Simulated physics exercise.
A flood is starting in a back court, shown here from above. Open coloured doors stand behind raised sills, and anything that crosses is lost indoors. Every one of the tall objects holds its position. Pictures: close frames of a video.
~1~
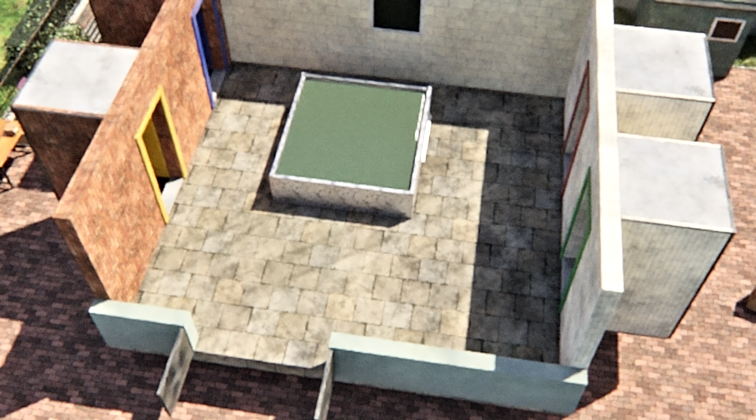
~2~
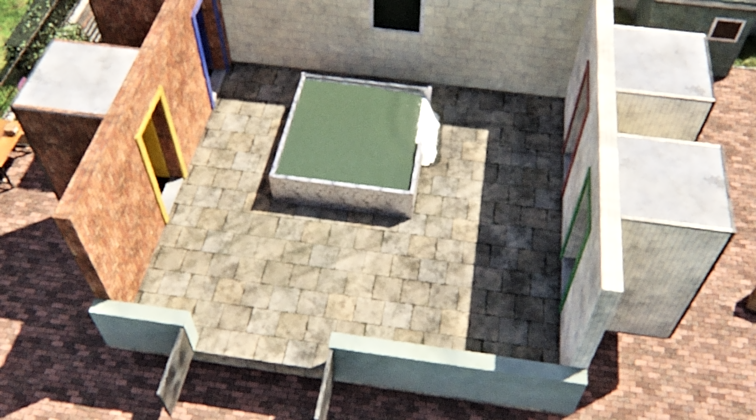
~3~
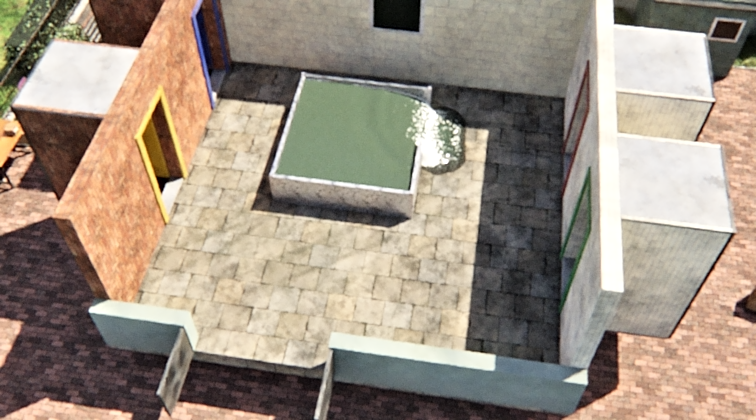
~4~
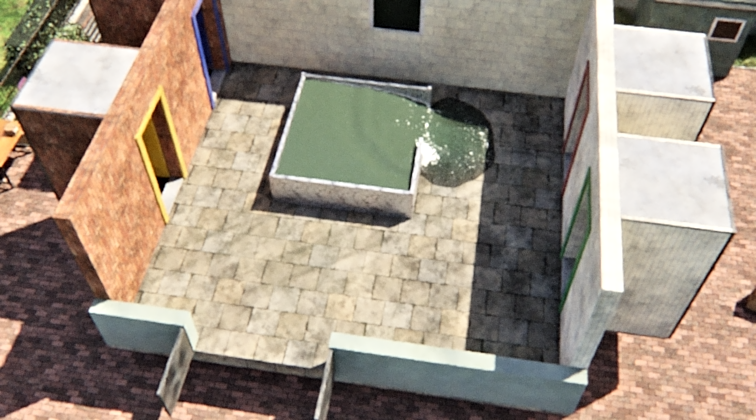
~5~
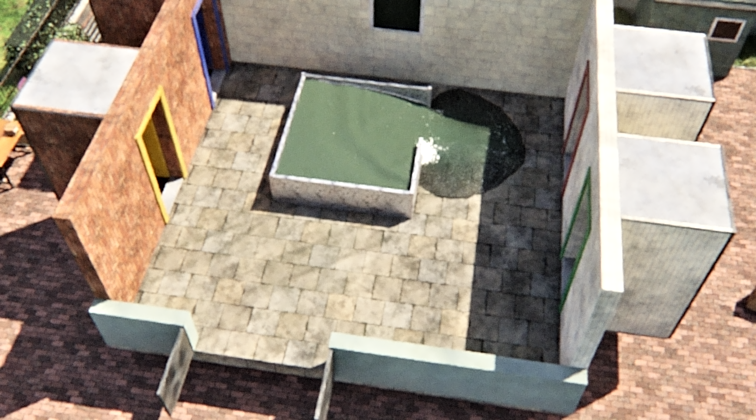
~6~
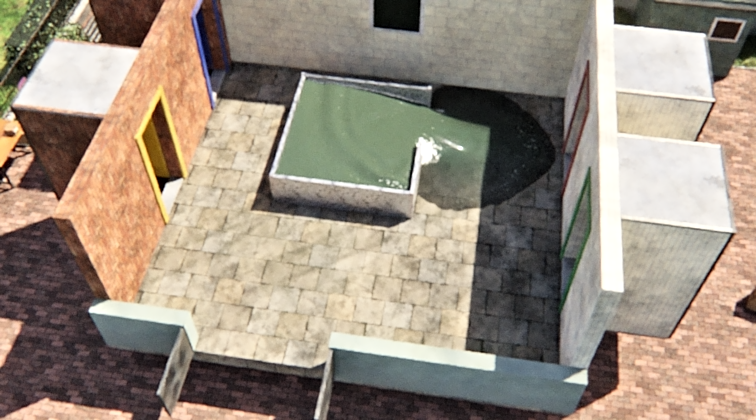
Water burst through the right side of a square tank of green water in a walled courtyard, splashed white onto the stone paving, then spread in a widening dark pool toward the right-hand wall.
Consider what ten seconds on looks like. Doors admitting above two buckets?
Green door not above, yellow door not above, red door above, blue door not above.
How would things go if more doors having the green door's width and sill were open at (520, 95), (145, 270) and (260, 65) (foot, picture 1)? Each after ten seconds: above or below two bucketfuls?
Taking them as listed, the first overshoots, the second undershoots and the third undershoots.
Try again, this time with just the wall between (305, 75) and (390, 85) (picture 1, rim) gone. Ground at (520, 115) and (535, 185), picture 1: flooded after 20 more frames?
Taking the two points in order, the first is waterlogged and the second is waterlogged.
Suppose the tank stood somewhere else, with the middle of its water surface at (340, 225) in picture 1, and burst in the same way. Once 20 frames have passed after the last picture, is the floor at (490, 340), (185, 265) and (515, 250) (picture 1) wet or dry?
Going through them in that order: Waterlogged, still bare and waterlogged.
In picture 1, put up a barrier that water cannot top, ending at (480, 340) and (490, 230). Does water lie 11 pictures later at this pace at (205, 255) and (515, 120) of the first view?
As listed: Not flooded, awash.
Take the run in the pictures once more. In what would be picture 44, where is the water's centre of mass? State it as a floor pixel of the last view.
It is near (423, 179).
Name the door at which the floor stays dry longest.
My answer: The door marked yellow.
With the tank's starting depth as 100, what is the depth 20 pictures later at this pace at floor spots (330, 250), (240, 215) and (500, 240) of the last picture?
About 0 per cent, then 0 per cent, then 8 per cent.
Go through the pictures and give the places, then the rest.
In the first picture, the tank at (355, 133) is whole and still.
In the second picture, water pours out at (423, 129) and has run to (435, 115).
In the third picture, water pours out at (423, 131) and has run to (454, 167).
In the fourth picture, water pours out at (423, 132) and has run to (488, 161).
In the fifth picture, the front is at (518, 160), out from the gap at (423, 132).
In the sixth picture, the front is at (549, 161), out from the gap at (423, 132).
A moment on, water covers 20 % of the floor; the green door not reached, the yellow door not reached, the red door over two buckets in, the blue door not reached.
Next, water covers 20 % of the floor; the green door wet at the sill, nothing in, the yellow door not reached, the red door far over two buckets in, the blue door not reached.
Then, water covers 30 % of the floor; the green door wet at the sill, nothing in, the yellow door not reached, the red door far over two buckets in, the blue door not reached.
Later, water covers 60 % of the floor; the green door wet at the sill, nothing in, the yellow door not reached, the red door far over two buckets in, the blue door wet at the sill, nothing in.
In the end, water covers 90 % of the floor; the green door wet at the sill, nothing in, the yellow door under two buckets in, the red door far over two buckets in, the blue door wet at the sill, nothing in.
